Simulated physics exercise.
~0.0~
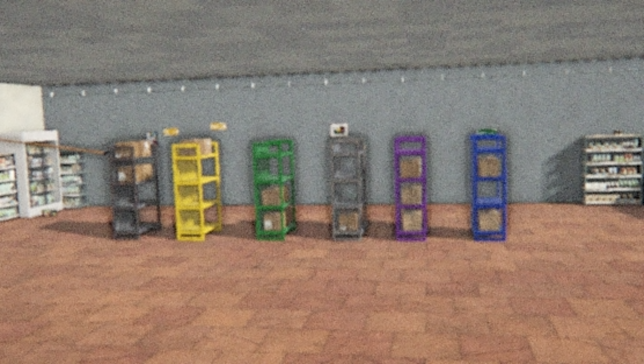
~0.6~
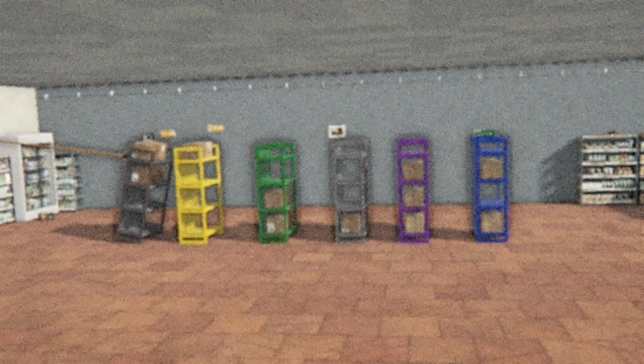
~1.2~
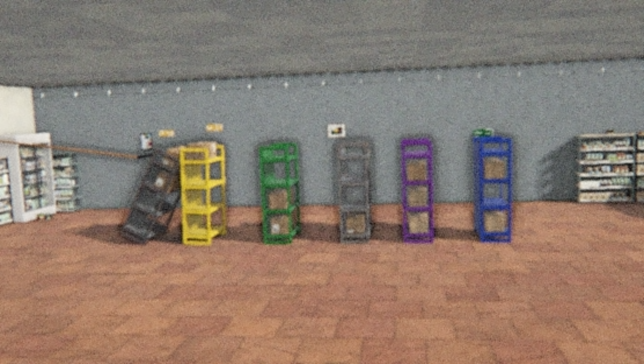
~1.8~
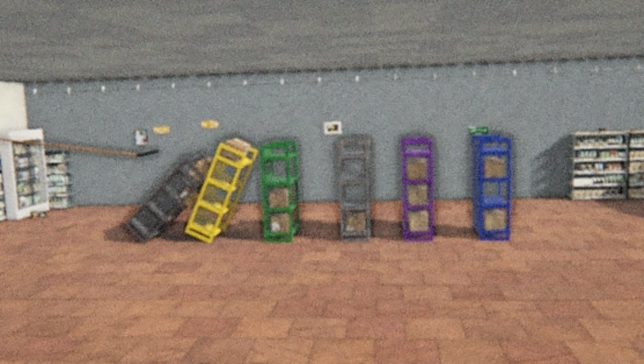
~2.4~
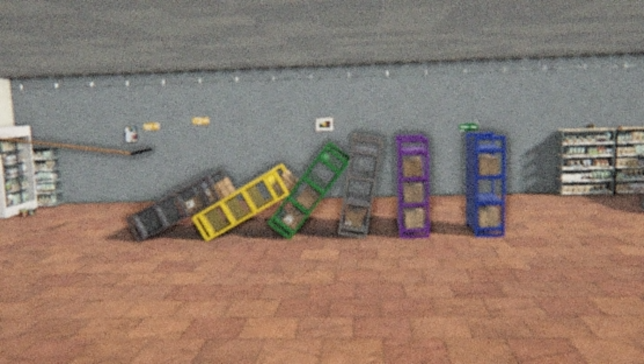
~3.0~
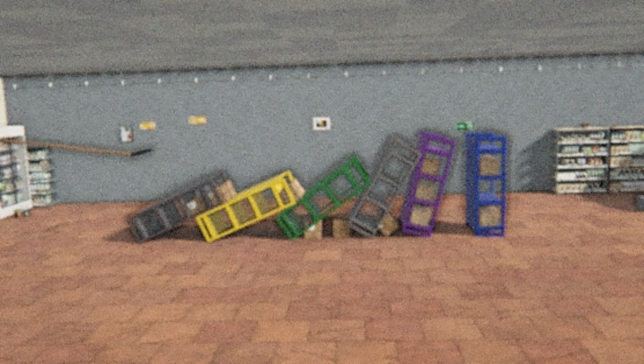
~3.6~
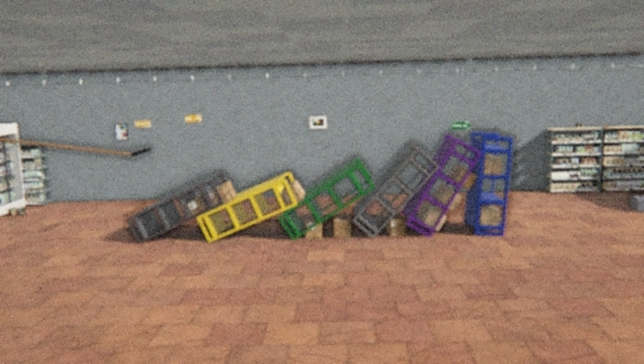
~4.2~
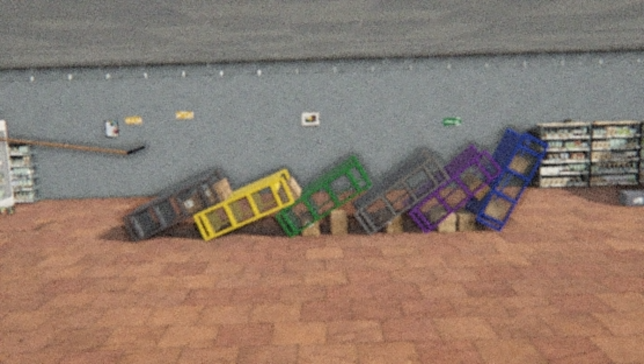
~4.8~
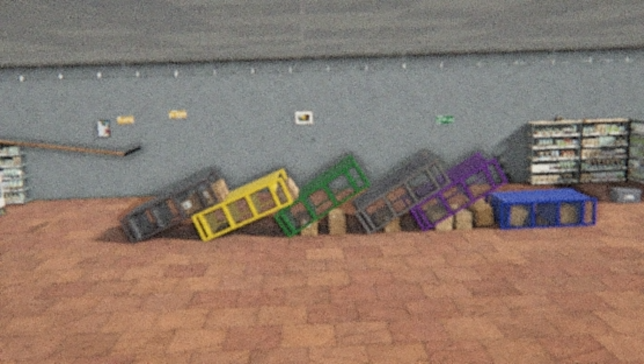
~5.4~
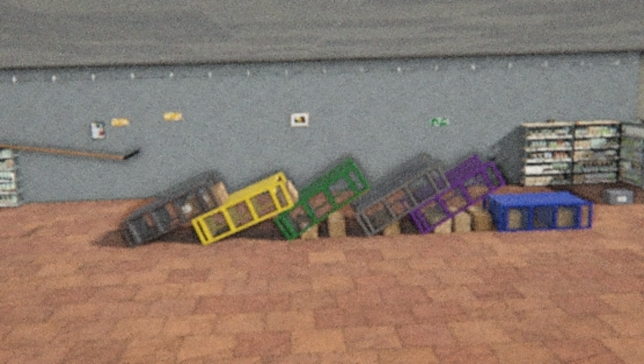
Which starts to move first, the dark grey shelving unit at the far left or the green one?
The dark grey unit at the far left starts to move first, and the green one tips only later, after the yellow unit between them has leaned over.
A pole reaching in from the left pushes the top of a dark grey shelving unit, the first of six standing in a row on a reddish tiled floor. The dark unit tips right into the yellow one, which leans over and knocks into the green. The green unit topples against the lighter grey one, and that drives into the purple as cartons spill between them. The purple unit then tips the blue one at the far right. Finally the blue unit lies flat on the floor, while the other five rest slanted in a line, none left standing.
